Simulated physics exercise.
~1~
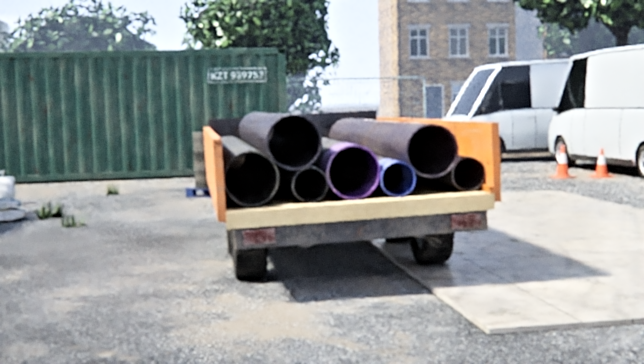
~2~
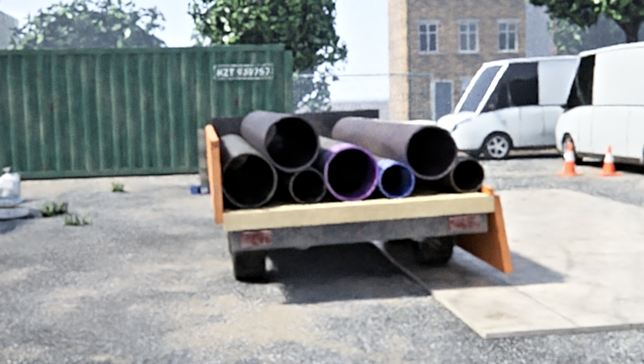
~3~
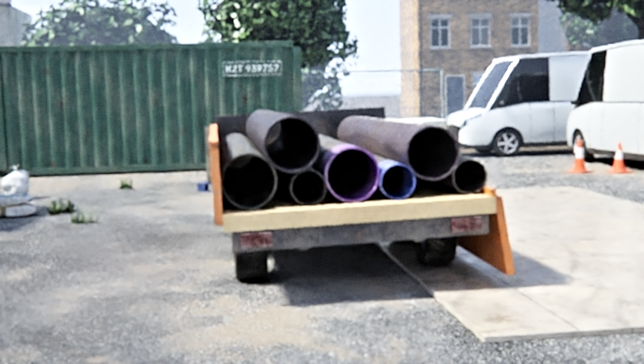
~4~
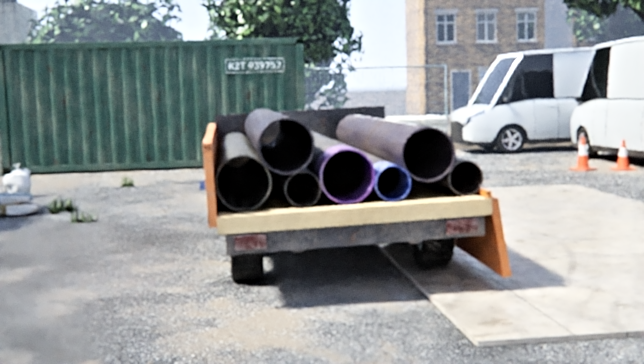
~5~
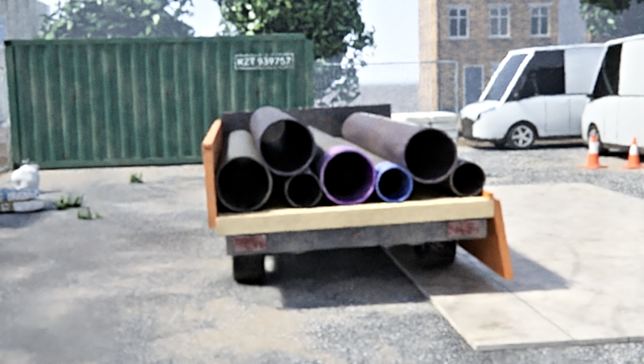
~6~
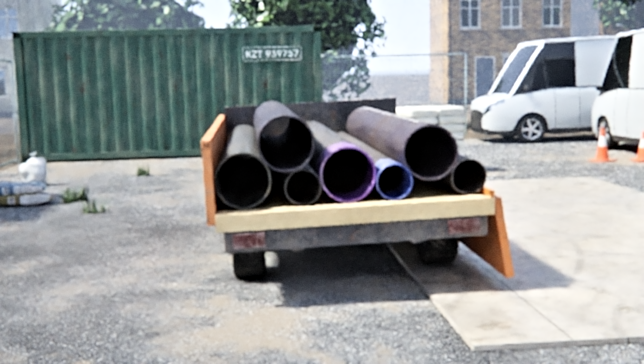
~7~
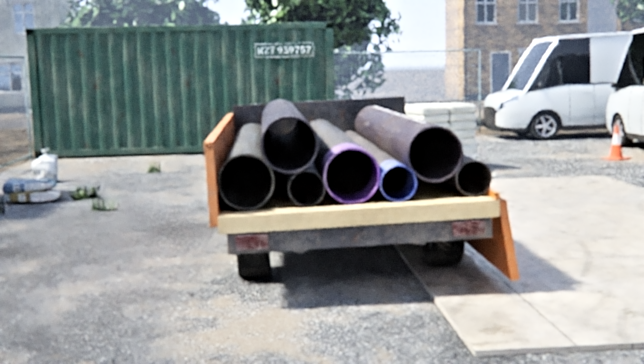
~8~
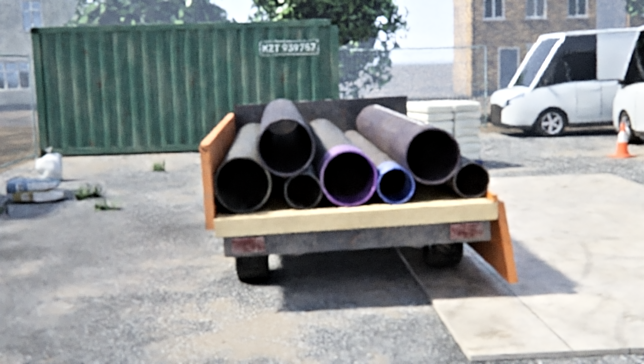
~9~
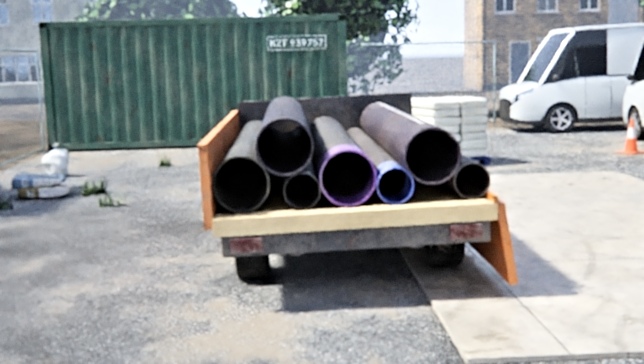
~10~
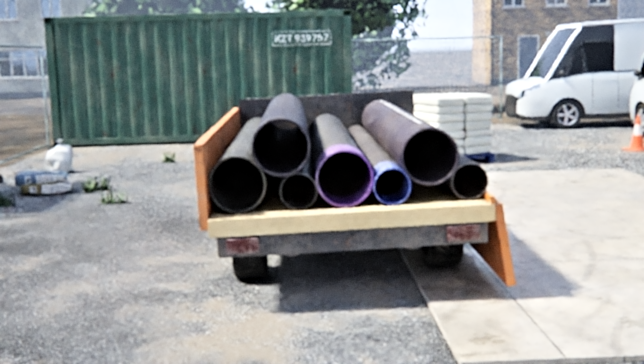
In a gravel yard with a green container and white vans, a low trailer holds a stack of dark, purple and blue pipes, ends facing the viewer. The right side board swings down and hangs open, but as the view drifts sideways the pipes all stay on the deck.
